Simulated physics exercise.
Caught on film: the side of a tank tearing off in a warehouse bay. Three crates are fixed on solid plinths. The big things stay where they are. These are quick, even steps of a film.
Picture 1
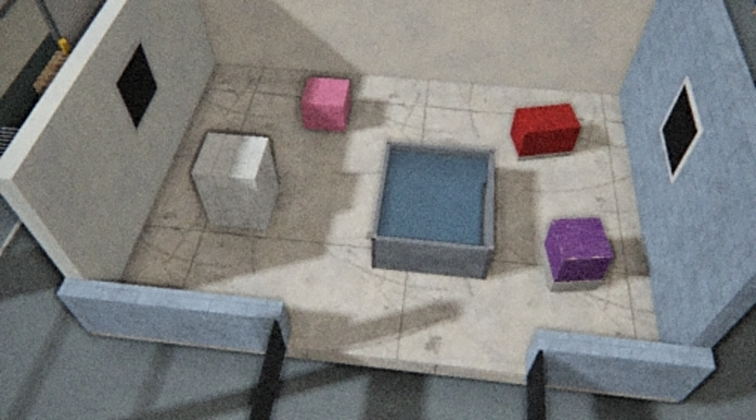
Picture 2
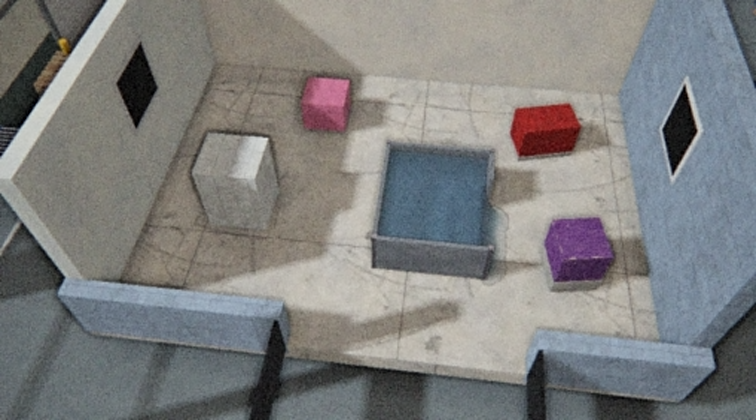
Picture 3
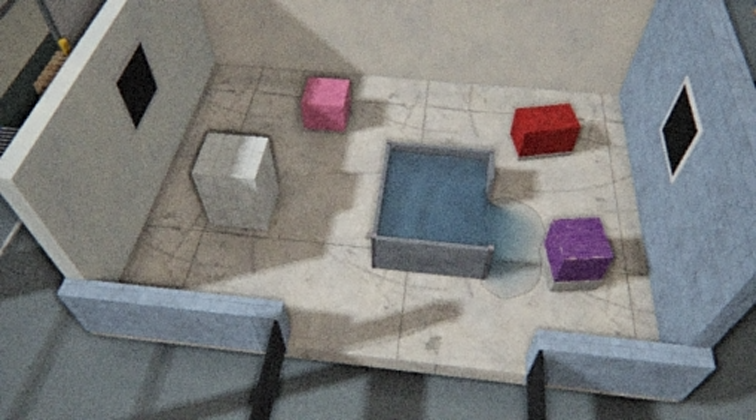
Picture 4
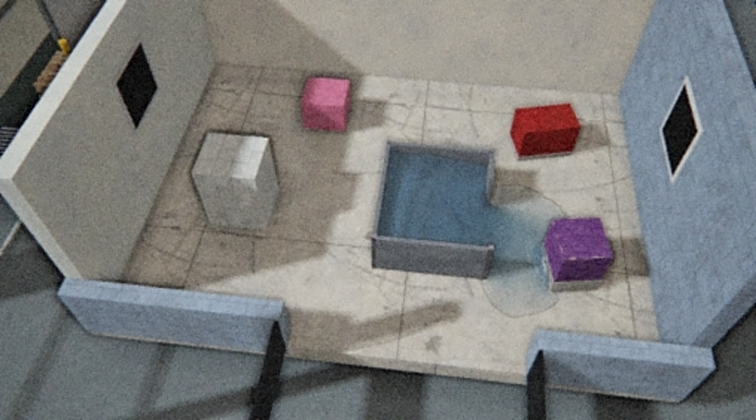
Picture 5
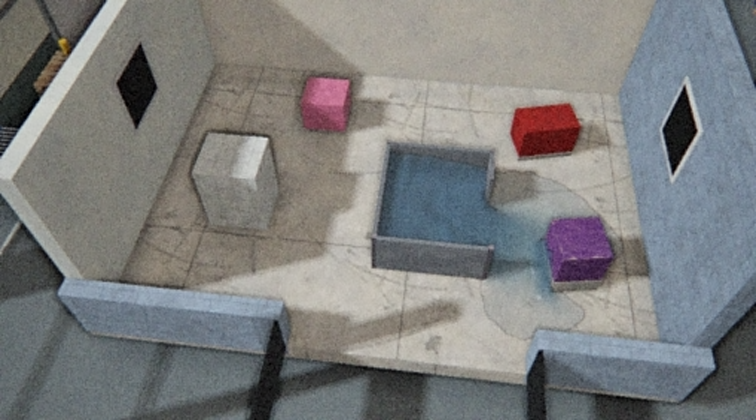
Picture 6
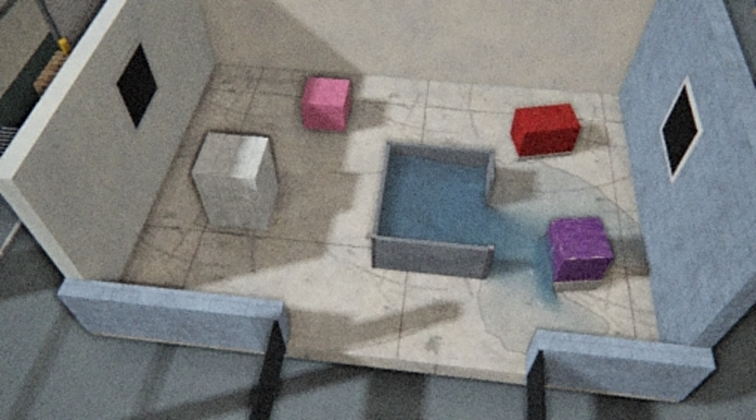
Water pours from the right side of an open grey tank in the middle of a pale-floored warehouse bay, seen from high above by a still camera. A pale grey block and a pink one sit to the left, a red one and a purple one to the right. The side gives way, and the water spreads rightward across the floor, around the purple block and toward the viewer.
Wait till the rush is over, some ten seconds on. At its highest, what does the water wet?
In the end: The purple crate gets wet; the pink crate gets wet; the red crate gets wet.
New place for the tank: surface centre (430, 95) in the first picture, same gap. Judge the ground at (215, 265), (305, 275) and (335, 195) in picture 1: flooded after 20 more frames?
In turn: No water, not flooded, dry.
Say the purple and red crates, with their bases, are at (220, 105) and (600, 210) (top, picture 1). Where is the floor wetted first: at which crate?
I say the one in red.
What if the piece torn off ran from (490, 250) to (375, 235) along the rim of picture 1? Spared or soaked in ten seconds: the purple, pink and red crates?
My reading: The purple crate stays dry, the pink crate escapes it, the red crate stays dry.
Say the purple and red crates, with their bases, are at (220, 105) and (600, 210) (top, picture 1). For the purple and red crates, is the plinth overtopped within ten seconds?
In short: The purple one escapes it, the red one ends up wet.
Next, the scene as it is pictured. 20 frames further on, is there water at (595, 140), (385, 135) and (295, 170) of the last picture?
One after the other: Wet, dry, clear.
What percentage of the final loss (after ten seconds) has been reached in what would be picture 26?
Some 45 per cent.
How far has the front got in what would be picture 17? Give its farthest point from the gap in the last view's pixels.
I would point to (609, 96).
A moment on, water covers 20 % of the floor; the purple crate water round its plinth, the pink crate not reached, the red crate water round its plinth.
Next, water covers 25 % of the floor; the purple crate water round its plinth, the pink crate not reached, the red crate water round its plinth.
Then, water covers 35 % of the floor; the purple crate water round its plinth, the pink crate not reached, the red crate water round its plinth.
Later, water covers 60 % of the floor; the purple crate water round its plinth, the pink crate water round its plinth, the red crate water round its plinth.
In the end, water covers 80 % of the floor; the purple crate was topped, the pink crate was topped, the red crate was topped.
